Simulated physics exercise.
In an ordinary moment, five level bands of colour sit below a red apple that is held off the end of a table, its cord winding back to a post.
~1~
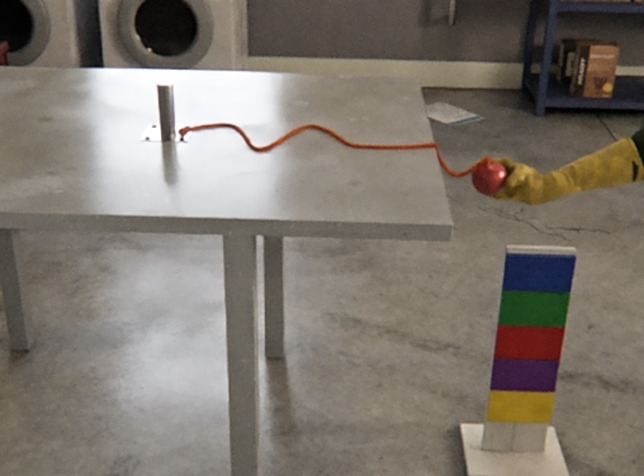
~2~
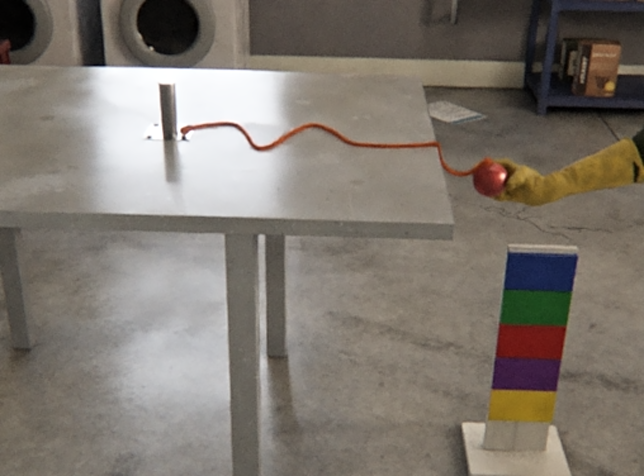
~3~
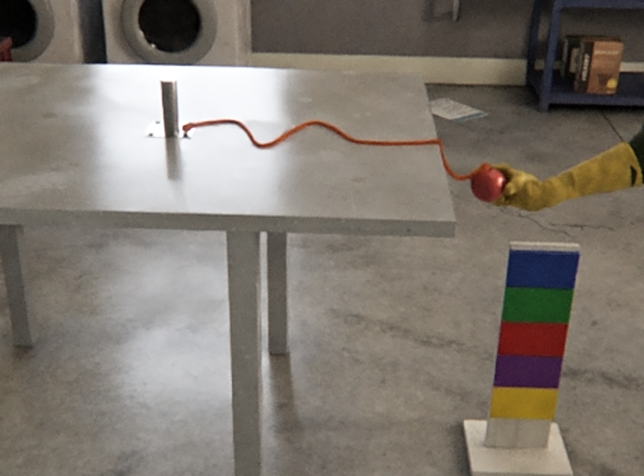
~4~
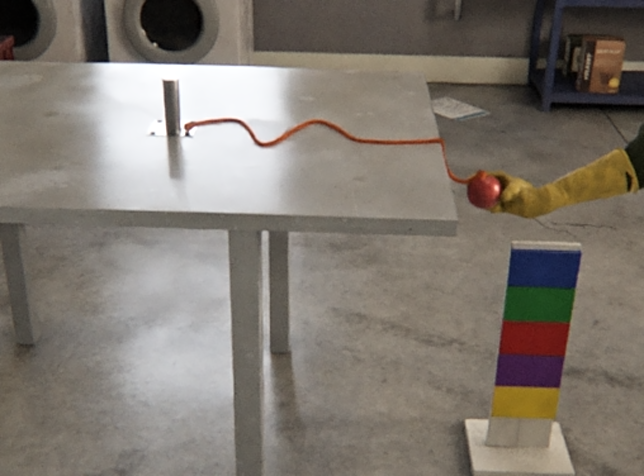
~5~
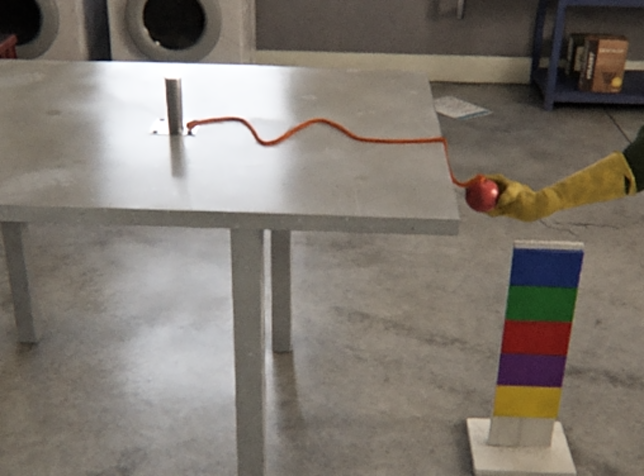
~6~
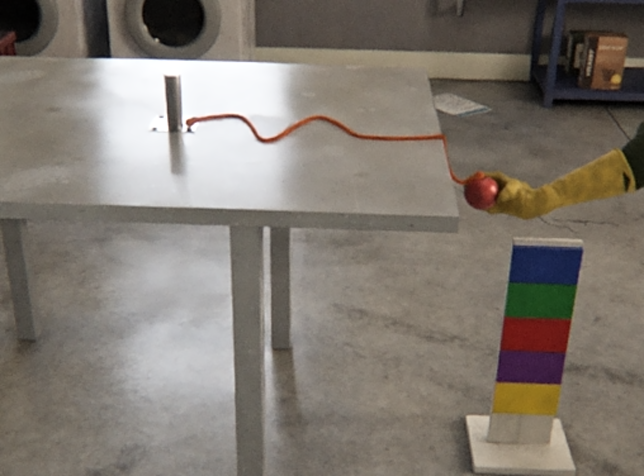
At the start, a yellow-gloved hand holds a red ball-like object just off the right end of a grey table, its orange cord winding back to a post, with a striped board standing below. The hand then eases the object slightly down and left, while the cord stays loosely curved across the tabletop.
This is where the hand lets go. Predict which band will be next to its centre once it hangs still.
I would say the red band.
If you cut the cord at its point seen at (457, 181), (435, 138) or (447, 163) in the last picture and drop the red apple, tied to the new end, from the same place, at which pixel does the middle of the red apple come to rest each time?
Taking the tries in order gives (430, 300), (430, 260) and (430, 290).
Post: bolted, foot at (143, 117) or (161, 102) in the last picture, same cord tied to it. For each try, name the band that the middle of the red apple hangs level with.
Green; green.
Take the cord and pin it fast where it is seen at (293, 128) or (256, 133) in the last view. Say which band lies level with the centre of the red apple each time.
For the first place it's blue, and for the second green.
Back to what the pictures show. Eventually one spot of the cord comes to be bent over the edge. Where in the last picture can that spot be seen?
Look near (337, 123).
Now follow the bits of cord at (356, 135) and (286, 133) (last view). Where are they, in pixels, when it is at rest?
First near (440, 174), second near (355, 131).
A little later, apple near (465, 319); level with red.
Next, apple near (404, 315); level with red.
Later still, apple near (438, 329); level with red.
When it is over, apple near (427, 329); level with red. The cord holds its middle at red.
